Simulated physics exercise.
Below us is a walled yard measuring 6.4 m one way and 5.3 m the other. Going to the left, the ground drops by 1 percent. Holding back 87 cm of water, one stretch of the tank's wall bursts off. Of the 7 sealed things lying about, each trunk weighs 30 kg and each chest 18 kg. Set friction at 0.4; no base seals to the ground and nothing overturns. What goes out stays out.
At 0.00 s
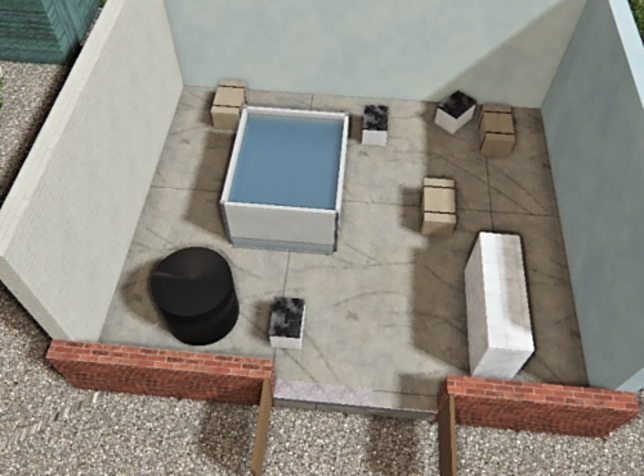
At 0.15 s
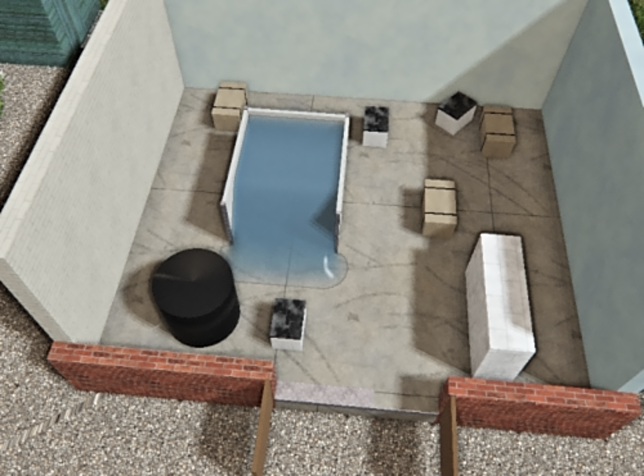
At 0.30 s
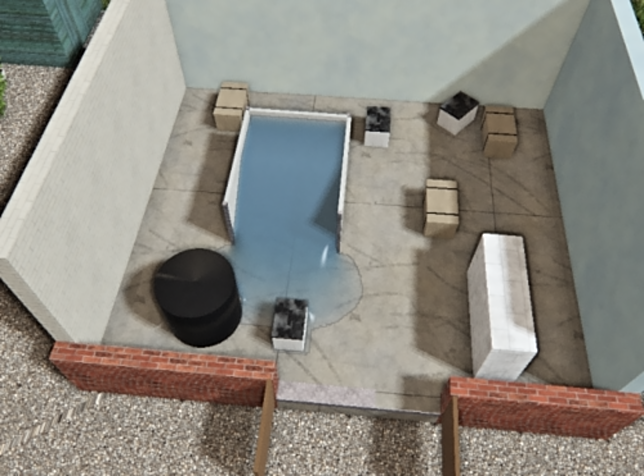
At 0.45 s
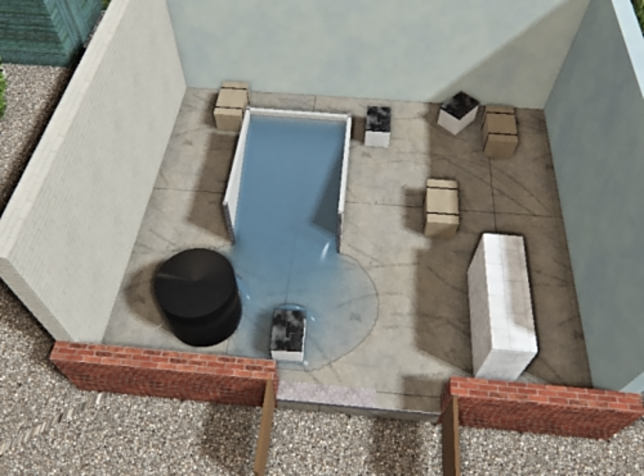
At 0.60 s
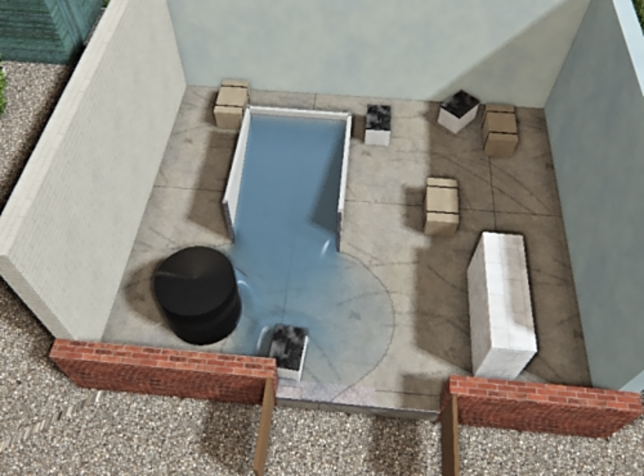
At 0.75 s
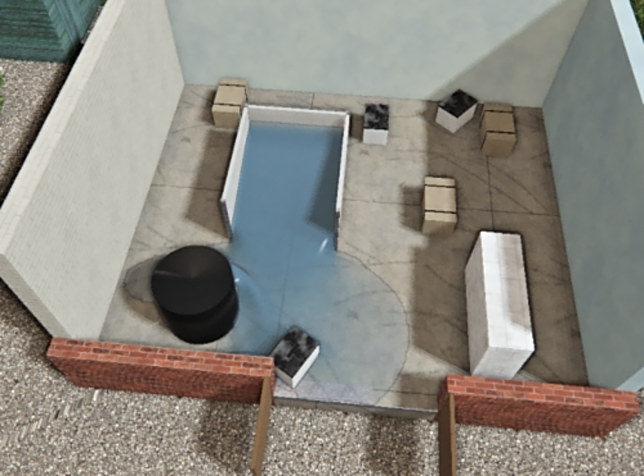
Water pours from a white tank's open front, spreads over the yard and pushes one chest.
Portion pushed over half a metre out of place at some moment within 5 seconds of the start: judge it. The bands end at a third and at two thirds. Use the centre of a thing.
Beneath one third.
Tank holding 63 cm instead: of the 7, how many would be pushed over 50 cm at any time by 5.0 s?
In that case the number is 1.
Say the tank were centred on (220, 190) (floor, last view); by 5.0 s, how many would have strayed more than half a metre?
That gives 1 of them.
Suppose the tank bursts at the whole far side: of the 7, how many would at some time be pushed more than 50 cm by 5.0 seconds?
Then it comes to 5 of them.
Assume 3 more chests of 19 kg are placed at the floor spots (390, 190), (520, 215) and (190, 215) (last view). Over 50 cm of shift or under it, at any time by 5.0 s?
So it's stays below, then stays below, then gets above.
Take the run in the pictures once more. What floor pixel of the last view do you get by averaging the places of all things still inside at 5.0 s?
Near (389, 140).
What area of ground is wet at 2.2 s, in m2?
14 m2.
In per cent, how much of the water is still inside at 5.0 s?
Roughly 54 percent.
After 1.1 s 1 of 7 are over 50 cm from their spots; 0 afloat.
After 2.2 s 1 of 7 are over 50 cm from their spots; 0 afloat.
After 3.5 s 1 of 7 are over 50 cm from their spots; 0 afloat.
After 5.0 s 2 of 7 are over 50 cm from their spots, and 2 have been at some point; 0 afloat.
